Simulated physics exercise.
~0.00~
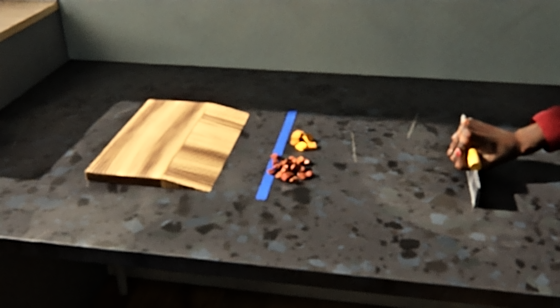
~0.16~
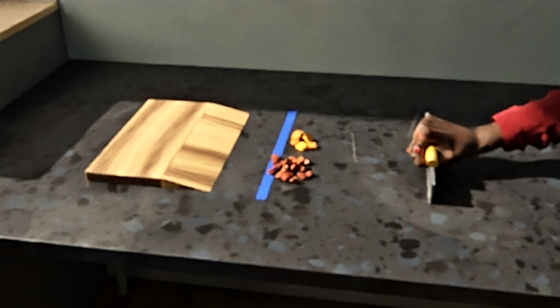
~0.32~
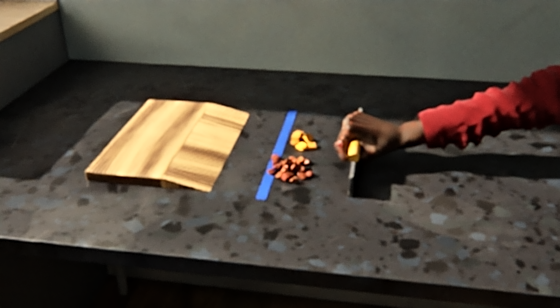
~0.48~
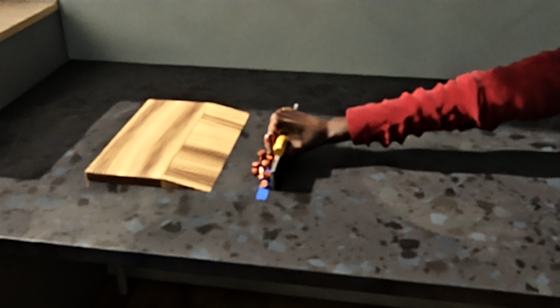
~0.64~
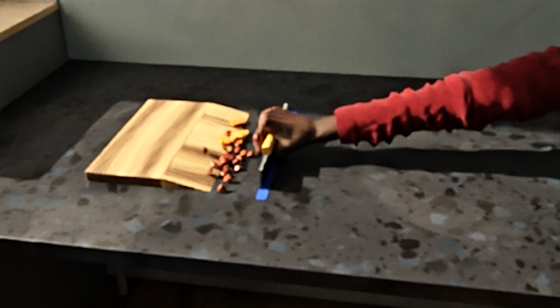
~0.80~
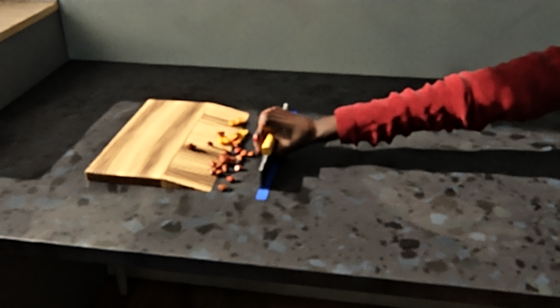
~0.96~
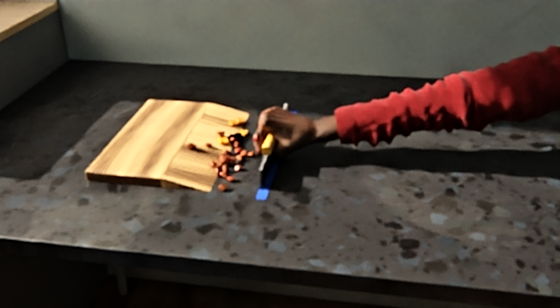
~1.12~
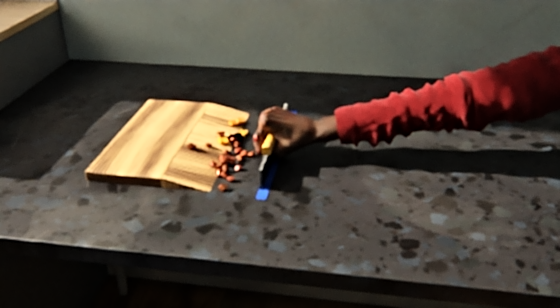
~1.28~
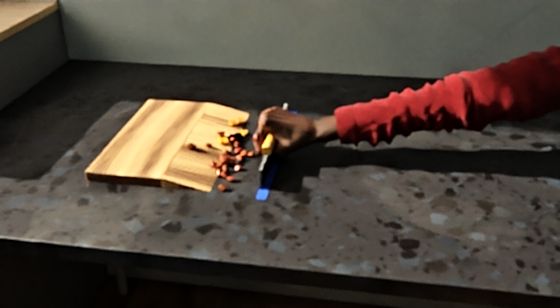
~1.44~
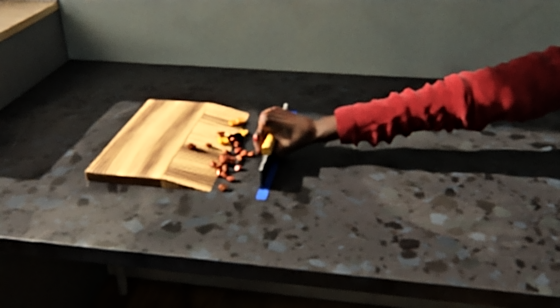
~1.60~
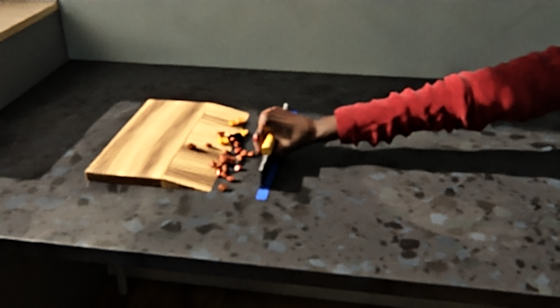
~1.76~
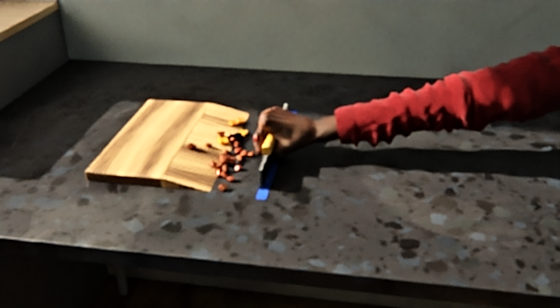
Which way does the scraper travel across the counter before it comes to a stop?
The scraper travels to the left, toward the wooden ramp, until it stops at the blue tape.
A hand in a red sleeve slid a scraper left across a dark speckled counter, pushing small orange and reddish pieces toward a wooden ramp. It stopped at the blue tape, leaving some pieces on the ramp's lower part and others short of it.
